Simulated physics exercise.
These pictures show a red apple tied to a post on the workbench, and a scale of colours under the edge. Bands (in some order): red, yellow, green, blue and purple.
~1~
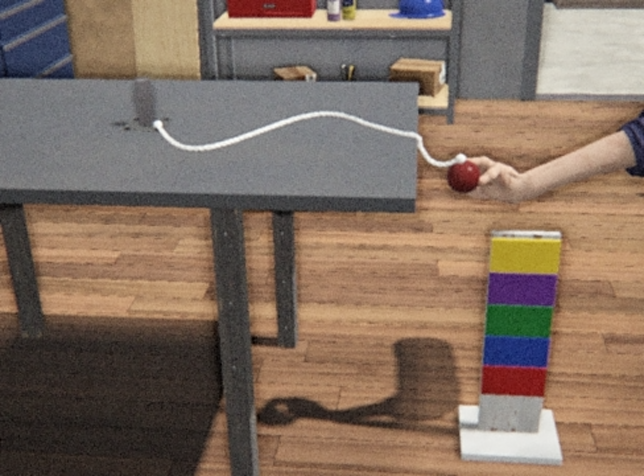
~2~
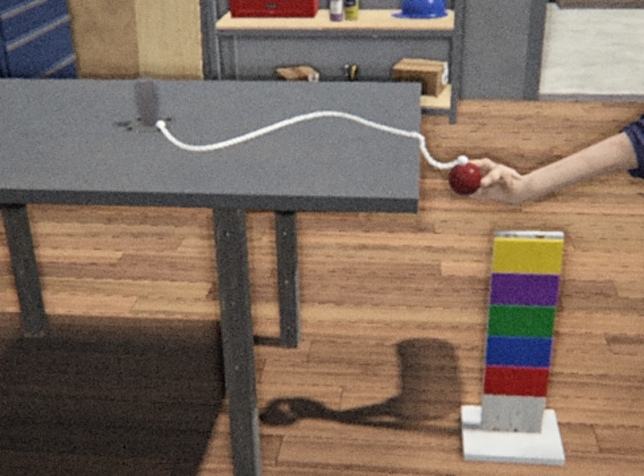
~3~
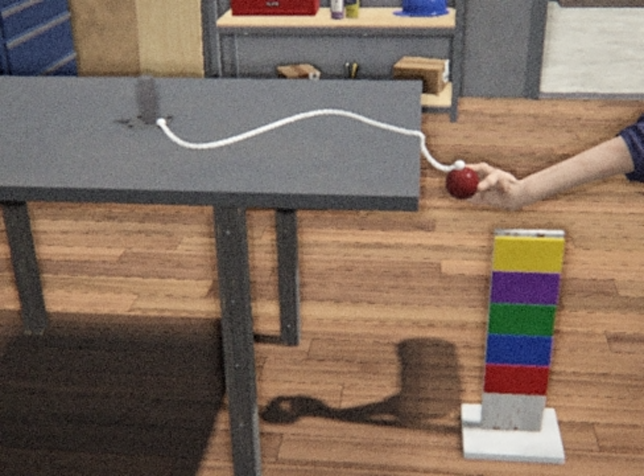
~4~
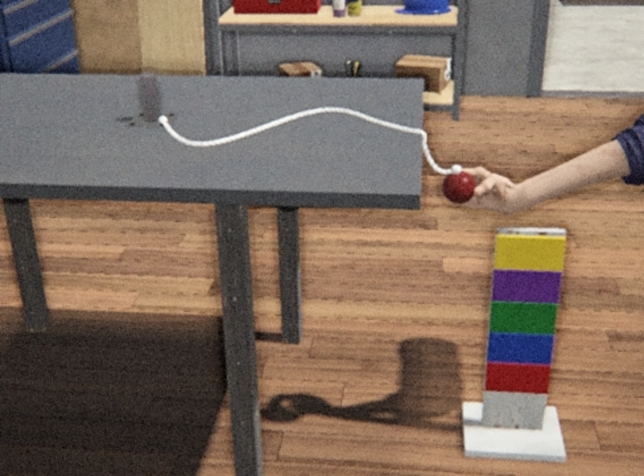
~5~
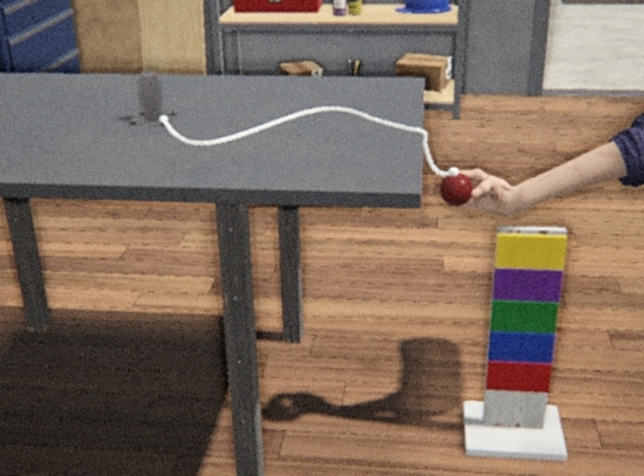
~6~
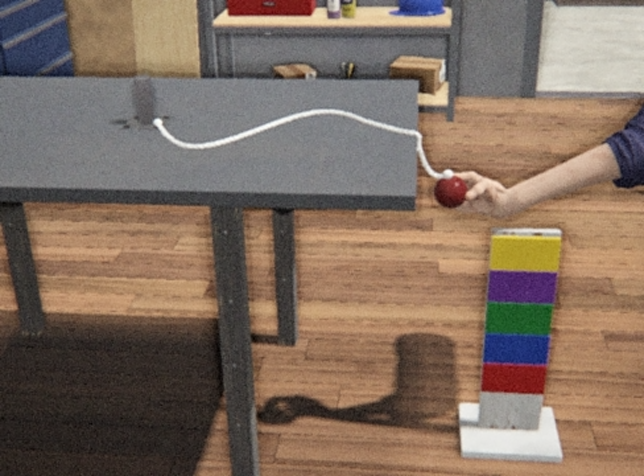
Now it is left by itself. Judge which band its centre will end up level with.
I would say green.
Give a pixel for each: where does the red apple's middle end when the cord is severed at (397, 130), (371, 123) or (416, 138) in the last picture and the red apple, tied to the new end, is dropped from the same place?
The three cuts give roughly (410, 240), (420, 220) and (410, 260) respectively.
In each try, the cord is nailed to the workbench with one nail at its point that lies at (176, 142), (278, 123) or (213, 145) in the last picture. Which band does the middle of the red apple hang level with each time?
One try after another: Purple, then yellow, then purple.
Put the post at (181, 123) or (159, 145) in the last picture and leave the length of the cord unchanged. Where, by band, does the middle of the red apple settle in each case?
First try: Blue; second try: Blue.
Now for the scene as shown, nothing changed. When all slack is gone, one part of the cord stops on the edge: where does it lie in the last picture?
About (332, 112).
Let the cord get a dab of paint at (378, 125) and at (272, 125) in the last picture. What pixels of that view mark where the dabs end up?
Around (417, 207); the other one around (340, 133).
Soon after, apple near (436, 310); level with green.
Then, apple near (388, 317); level with green.
Further on, apple near (422, 315); level with green.
At rest, apple near (416, 318); level with green. Its middle rests at the green band.
